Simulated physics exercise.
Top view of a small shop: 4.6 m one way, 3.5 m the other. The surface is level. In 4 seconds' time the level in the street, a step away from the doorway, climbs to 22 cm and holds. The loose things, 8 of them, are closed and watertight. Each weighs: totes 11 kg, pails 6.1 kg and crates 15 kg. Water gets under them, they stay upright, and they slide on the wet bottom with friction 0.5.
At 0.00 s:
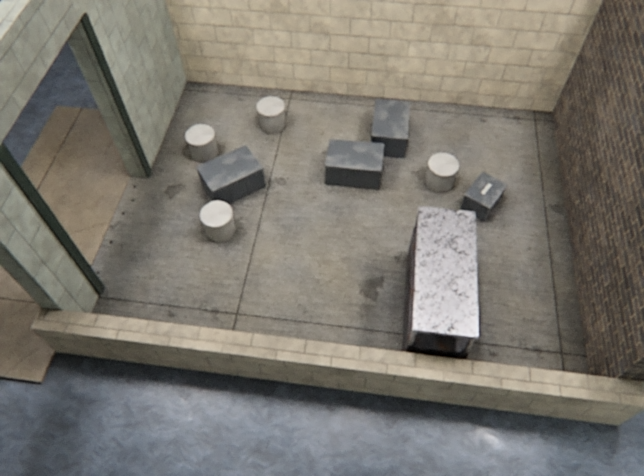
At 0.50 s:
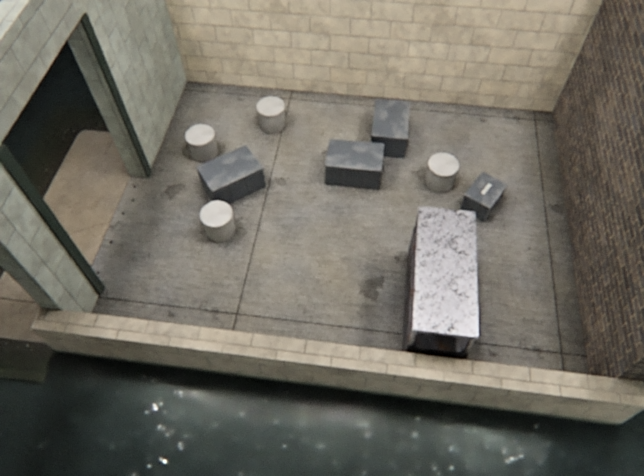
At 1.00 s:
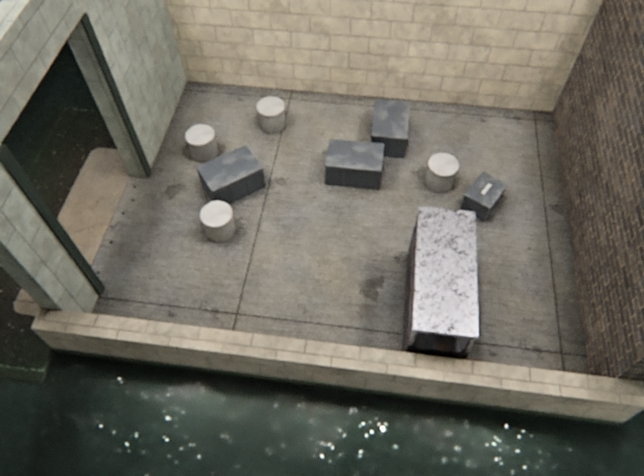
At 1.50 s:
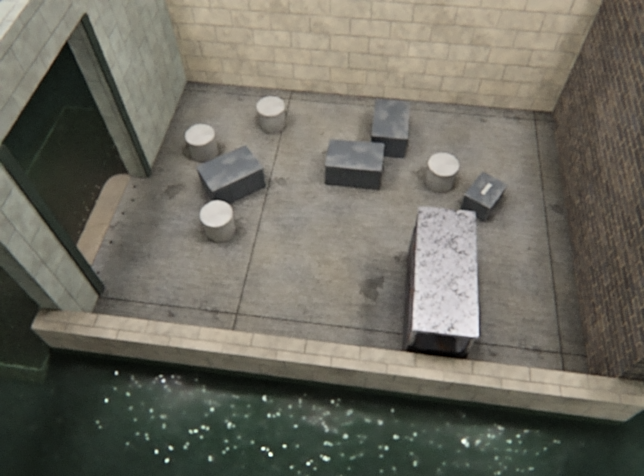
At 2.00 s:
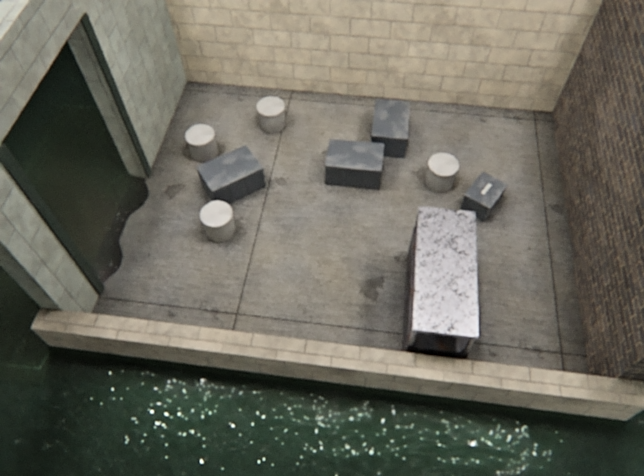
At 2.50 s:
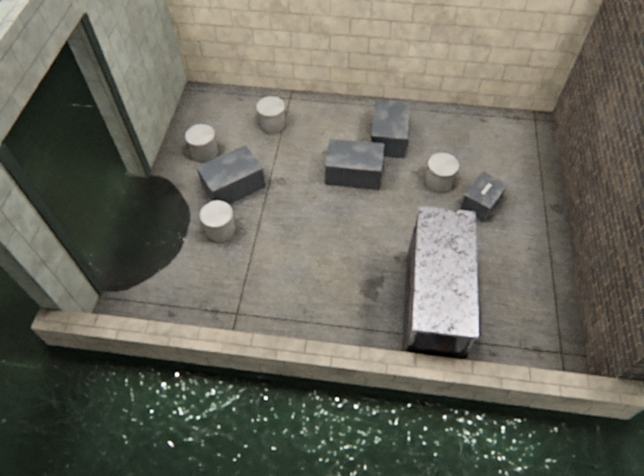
Dark green water rising outside a small walled room, then spreading through the left doorway onto the floor beside unmoving pails and crates.
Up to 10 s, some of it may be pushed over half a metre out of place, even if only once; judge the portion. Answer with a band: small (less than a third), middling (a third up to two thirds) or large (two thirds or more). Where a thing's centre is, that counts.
Large.
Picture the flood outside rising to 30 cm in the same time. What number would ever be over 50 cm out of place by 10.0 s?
7.
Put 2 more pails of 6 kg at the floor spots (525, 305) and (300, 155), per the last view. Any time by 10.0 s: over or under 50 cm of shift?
Order as asked: Not as far and farther.
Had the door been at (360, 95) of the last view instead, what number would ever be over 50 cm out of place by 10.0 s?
That would give 4.
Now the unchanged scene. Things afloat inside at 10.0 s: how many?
Count: 4.
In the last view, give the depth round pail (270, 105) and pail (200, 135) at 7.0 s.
I'd put it at 2 cm and 2 cm respectively.
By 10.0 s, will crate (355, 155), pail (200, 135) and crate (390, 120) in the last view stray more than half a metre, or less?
Taking them in that order, the first is beyond the limit, the second within the limit and the third beyond the limit.
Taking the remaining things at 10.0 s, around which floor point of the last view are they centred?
Around (413, 159).
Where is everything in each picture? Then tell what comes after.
In the first frame, a tote at (486, 189) rests on the ground; a pail at (444, 164), on the bottom; water covers 0.0 m2; 0 of 8 have shifted.
In the second frame, a tote at (486, 189), on the bottom; a pail at (444, 164), on the bottom; 0.0 m2 under water; 0 of 8 have shifted.
In the third frame, a tote at (486, 189), on the bottom; a pail at (444, 164) rests on the ground; 0.0 m2 under water; 0 of 8 have shifted.
In the fourth frame, a tote at (486, 189) rests on the ground; a pail at (444, 164), on the bottom; 0.0 m2 under water; 0 of 8 have shifted.
In the fifth frame, a tote at (486, 189) rests on the ground; a pail at (444, 164) rests on the ground; 0.0 m2 under water; 0 of 8 have shifted.
In the sixth frame, a tote at (486, 189), on the bottom; a pail at (444, 164), on the bottom; 0.7 m2 under water; 0 of 8 have shifted.
After 3.5 s 0 of 8 are over 50 cm from their spots; 0 afloat.
After 4.5 s 1 of 8 are over 50 cm from their spots; 0 afloat.
After 7.0 s 3 of 8 are over 50 cm from their spots; 1 afloat.
After 10.0 s 6 of 8 are over 50 cm from their spots, and 6 have been at some point; 4 afloat.
